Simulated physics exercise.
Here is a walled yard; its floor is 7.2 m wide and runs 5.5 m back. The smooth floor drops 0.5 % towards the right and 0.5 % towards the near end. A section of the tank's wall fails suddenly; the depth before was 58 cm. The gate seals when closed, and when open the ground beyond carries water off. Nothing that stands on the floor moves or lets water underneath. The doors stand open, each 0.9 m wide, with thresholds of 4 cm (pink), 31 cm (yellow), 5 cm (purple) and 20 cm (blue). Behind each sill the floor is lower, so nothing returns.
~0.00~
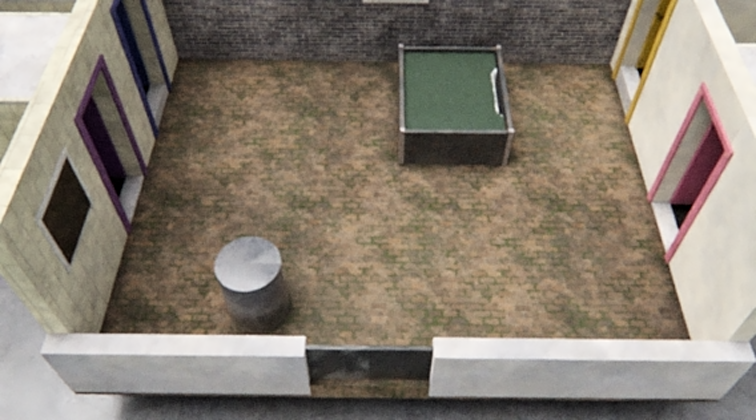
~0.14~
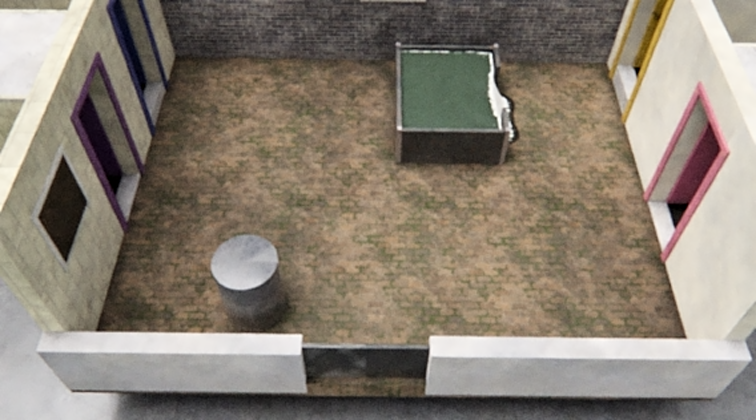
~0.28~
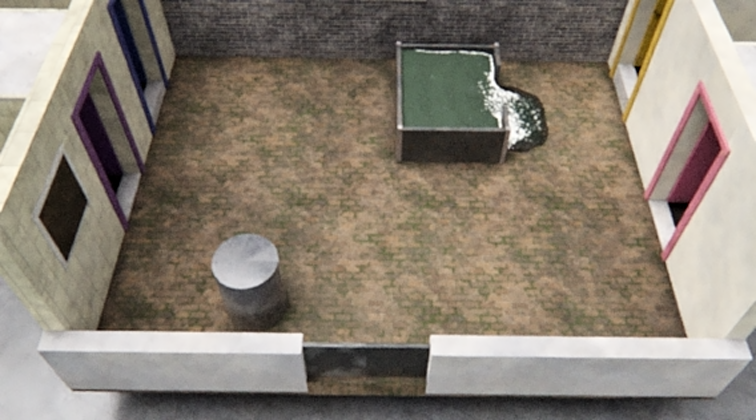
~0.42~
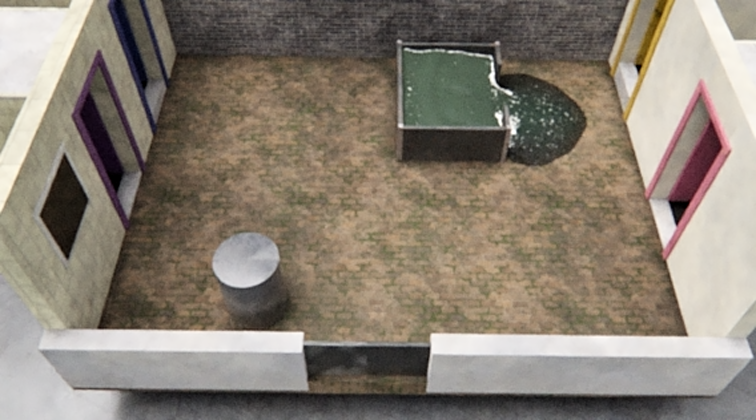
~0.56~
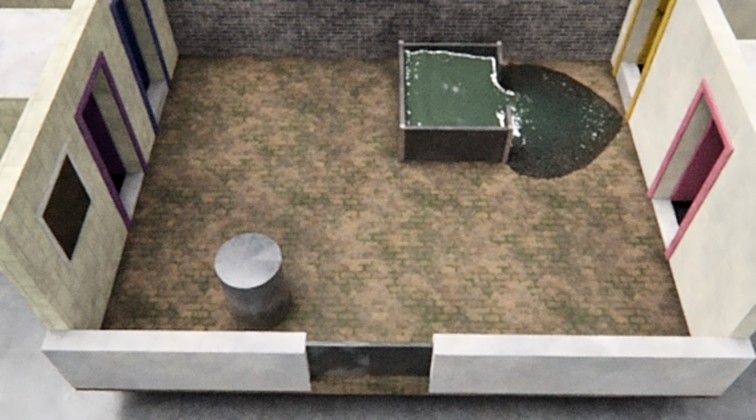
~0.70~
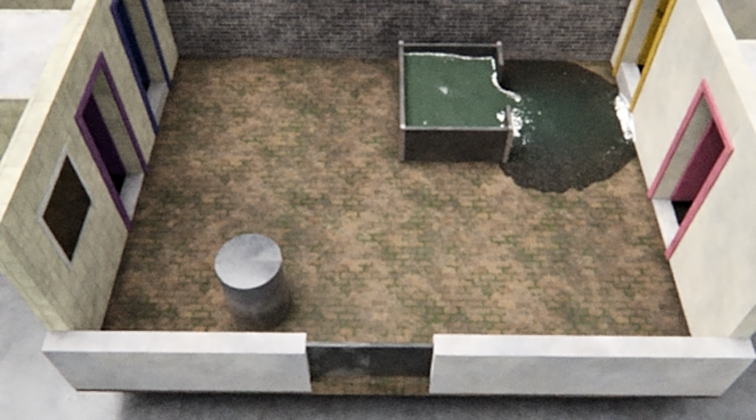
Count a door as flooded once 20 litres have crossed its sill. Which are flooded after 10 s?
Within that time: At the pink door it goes over the limit; at the yellow door it stays under the limit; at the purple door it does not reach the limit; at the blue door it does not reach the limit.
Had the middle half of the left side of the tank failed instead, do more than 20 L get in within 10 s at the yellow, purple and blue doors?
Against that limit: Yellow not over, purple past it, blue below.
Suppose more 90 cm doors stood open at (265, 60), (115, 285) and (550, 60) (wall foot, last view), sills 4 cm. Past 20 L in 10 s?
In turn: Below, below, over.
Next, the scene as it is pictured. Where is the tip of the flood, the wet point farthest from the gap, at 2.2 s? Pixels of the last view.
Near (683, 353).
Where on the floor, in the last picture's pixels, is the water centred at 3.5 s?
Around (530, 144).
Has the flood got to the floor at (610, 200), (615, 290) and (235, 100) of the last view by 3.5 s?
In that order: Wet, under water, not reached.
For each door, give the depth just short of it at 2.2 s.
In cm: Pink 9, yellow 26, purple 0, blue 0.
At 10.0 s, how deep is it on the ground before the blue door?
About 3.0 cm.
After 1.4 s water covers 15 % of the floor and is deepest (38 cm) near (602, 64); pink door 6 cm at the sill, 0 L in, yellow door 29 cm at the sill, 0 L in, purple door not reached, blue door not reached.
After 2.2 s water covers 20 % of the floor and is deepest (28 cm) near (617, 118); pink door 9 cm at the sill, 9 L in, yellow door 26 cm at the sill, 0 L in, purple door not reached, blue door not reached.
After 3.5 s water covers 30 % of the floor and is deepest (20 cm) near (615, 110); pink door 7 cm at the sill, 22 L in, yellow door 19 cm at the sill, 1 L in, purple door not reached, blue door not reached.
After 6.0 s water covers 55 % of the floor and is deepest (14 cm) near (656, 367); pink door 6 cm at the sill, 37 L in, yellow door 10 cm at the sill, 1 L in, purple door not reached, blue door not reached.
After 10.0 s water covers 85 % of the floor and is deepest (8 cm) near (679, 340); pink door 5 cm at the sill, 46 L in, yellow door 5 cm at the sill, 1 L in, purple door 4 cm at the sill, 0 L in, blue door 3 cm at the sill, 0 L in.
